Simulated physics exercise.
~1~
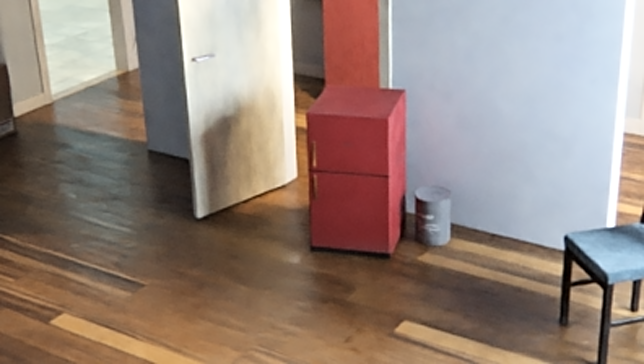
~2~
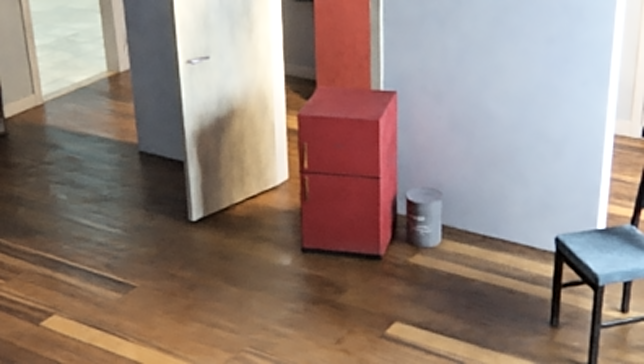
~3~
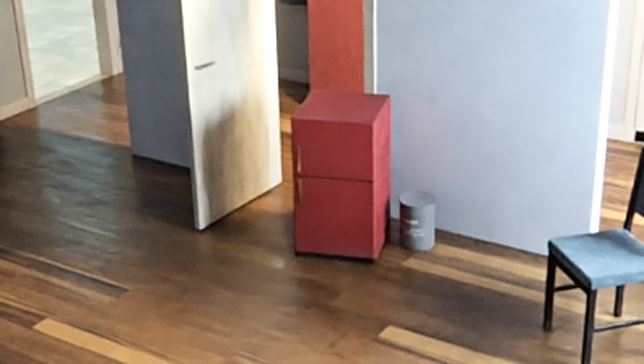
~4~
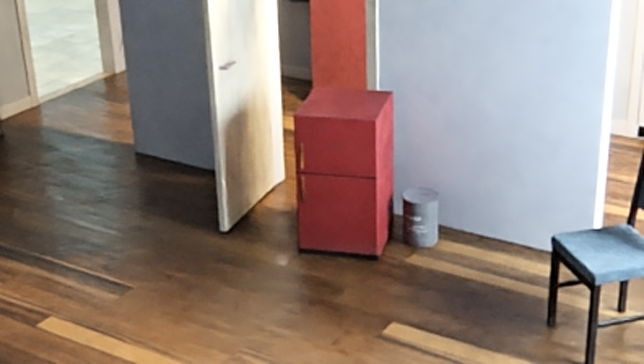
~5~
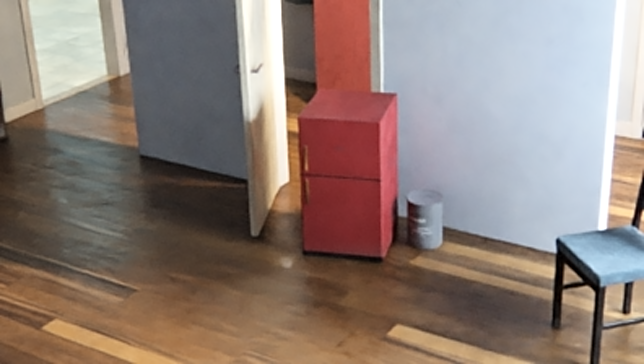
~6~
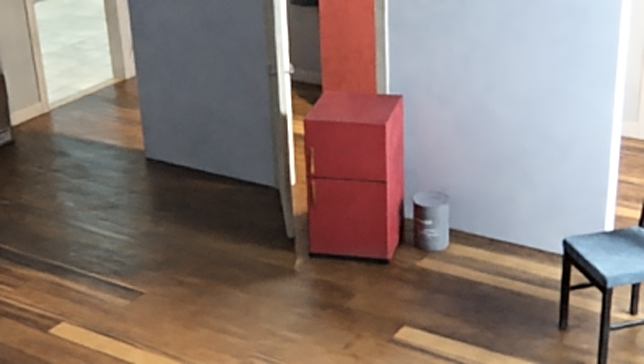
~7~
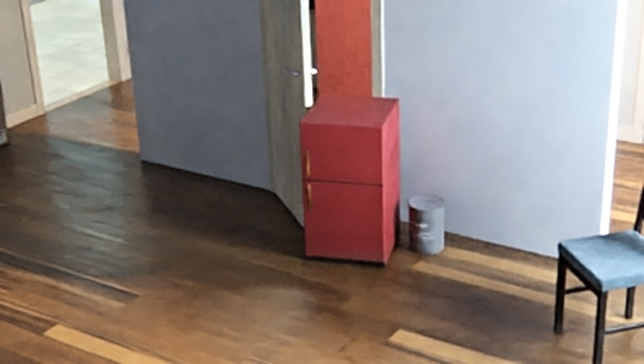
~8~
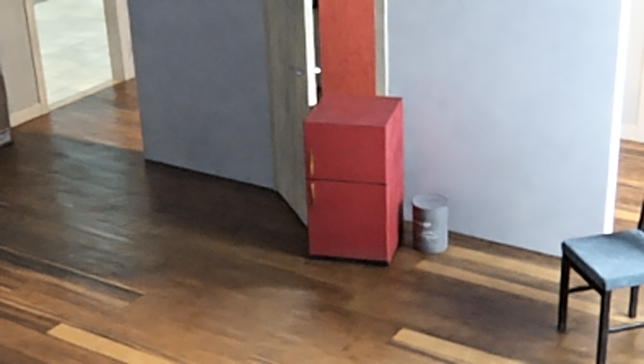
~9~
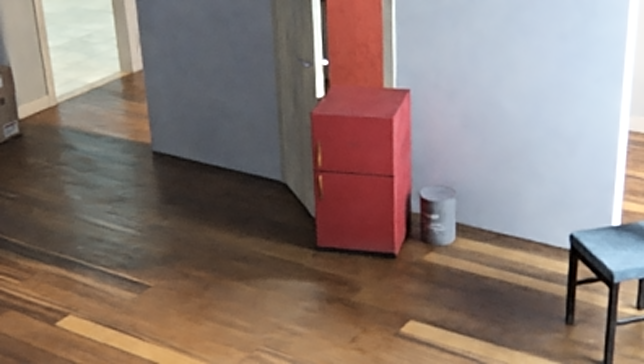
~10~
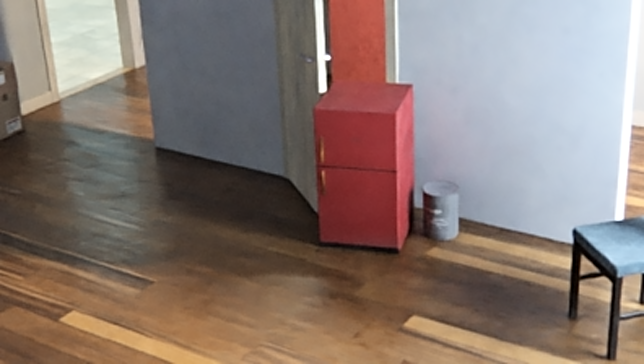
A room with a dark, striped wooden floor and grey partition walls is seen from above through a slightly swaying view. A pale, smudged door stands wide open left of centre, with a red fridge-like appliance beside the doorway, a grey pail just right of it and a blue-seated chair at the far right. With nobody in sight, the door swings rightward toward its frame, narrowing until it appears edge-on. It then turns its darker face into view and stops at the red appliance. The appliance and pail stay put, and the door remains partly open.
